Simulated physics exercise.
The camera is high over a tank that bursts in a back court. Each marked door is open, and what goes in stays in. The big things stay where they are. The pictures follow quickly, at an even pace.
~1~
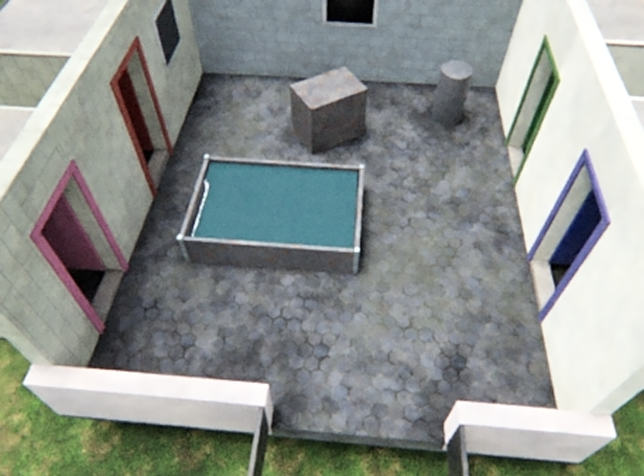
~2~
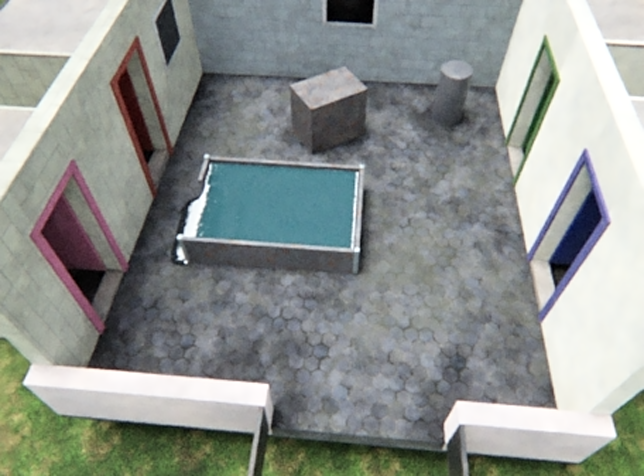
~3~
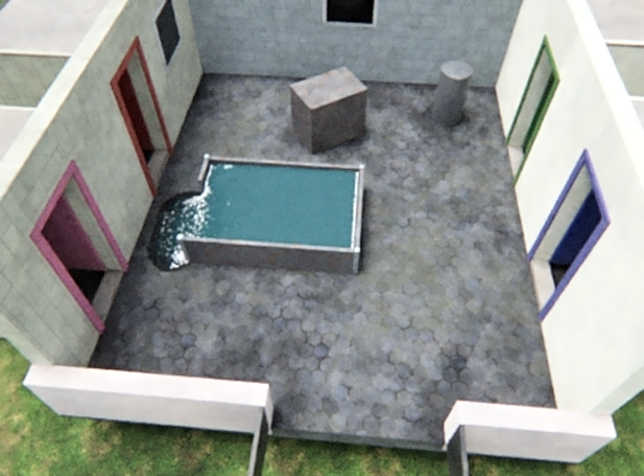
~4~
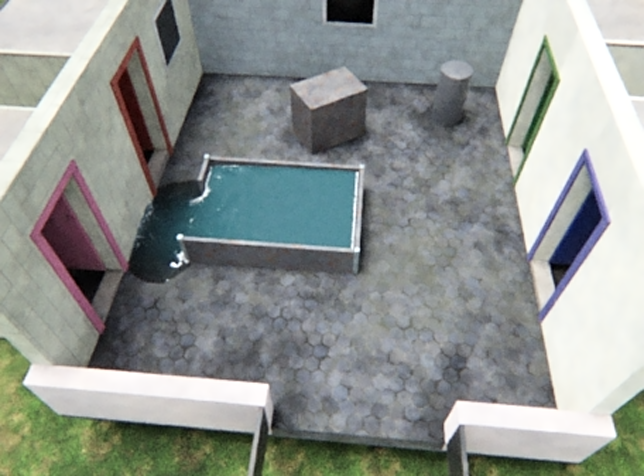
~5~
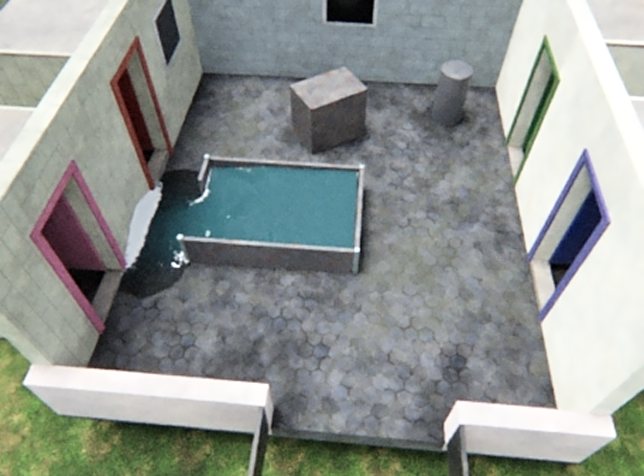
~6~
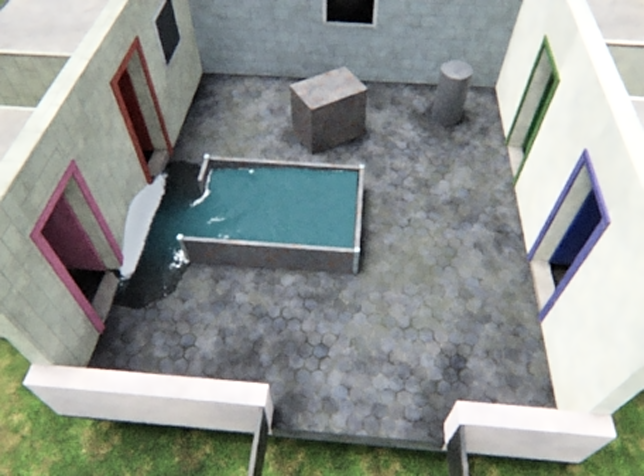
Water burst through the left end of a raised tank in a walled courtyard, spread across the dark paving toward the left wall, and splashed up white against it between the pink and red doorways.
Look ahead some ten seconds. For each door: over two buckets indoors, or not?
In the end: The blue door stays under that; the green door stays under that; the pink door takes more than that; the red door stays under that.
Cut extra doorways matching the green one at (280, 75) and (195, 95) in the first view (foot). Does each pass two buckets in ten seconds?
In turn: Floods, floods.
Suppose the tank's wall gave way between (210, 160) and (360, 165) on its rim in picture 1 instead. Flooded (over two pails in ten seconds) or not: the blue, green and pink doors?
In short: The blue one holds; the green one takes more; the pink one lets less in.
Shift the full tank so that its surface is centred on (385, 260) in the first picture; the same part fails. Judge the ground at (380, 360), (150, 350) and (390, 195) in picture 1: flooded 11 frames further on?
In turn: No water, awash, clear.
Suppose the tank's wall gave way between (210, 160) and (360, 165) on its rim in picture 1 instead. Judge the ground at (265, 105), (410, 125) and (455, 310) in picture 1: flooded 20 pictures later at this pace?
As listed: Flooded, flooded, dry.
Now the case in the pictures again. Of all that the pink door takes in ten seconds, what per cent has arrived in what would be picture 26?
Near 80 in a hundred.
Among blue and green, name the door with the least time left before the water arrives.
That is the one in blue.
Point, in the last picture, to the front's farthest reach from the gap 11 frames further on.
Near (202, 78).
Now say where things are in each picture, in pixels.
Still water in the open tank at (277, 204), in the first picture.
The front is at a hidden place, out from the gap at (198, 224), in the second picture.
Water pours out at (198, 225) and has run to (171, 202), in the third picture.
Water pours out at (198, 225) and has run to (155, 195), in the fourth picture.
The front is at (162, 177), out from the gap at (198, 225), in the fifth picture.
Water pours out at (198, 225) and has run to (166, 168), in the sixth picture.
A moment on, water covers 10 % of the floor; the blue door not reached, the green door not reached, the pink door under two buckets in, the red door wet at the sill, nothing in.
Next, water covers 25 % of the floor; the blue door not reached, the green door not reached, the pink door under two buckets in, the red door wet at the sill, nothing in.
Then, water covers 40 % of the floor; the blue door not reached, the green door not reached, the pink door over two buckets in, the red door under two buckets in.
Later, water covers 75 % of the floor; the blue door wet at the sill, nothing in, the green door not reached, the pink door over two buckets in, the red door under two buckets in.
In the end, water covers 95 % of the floor; the blue door wet at the sill, nothing in, the green door under two buckets in, the pink door over two buckets in, the red door under two buckets in.
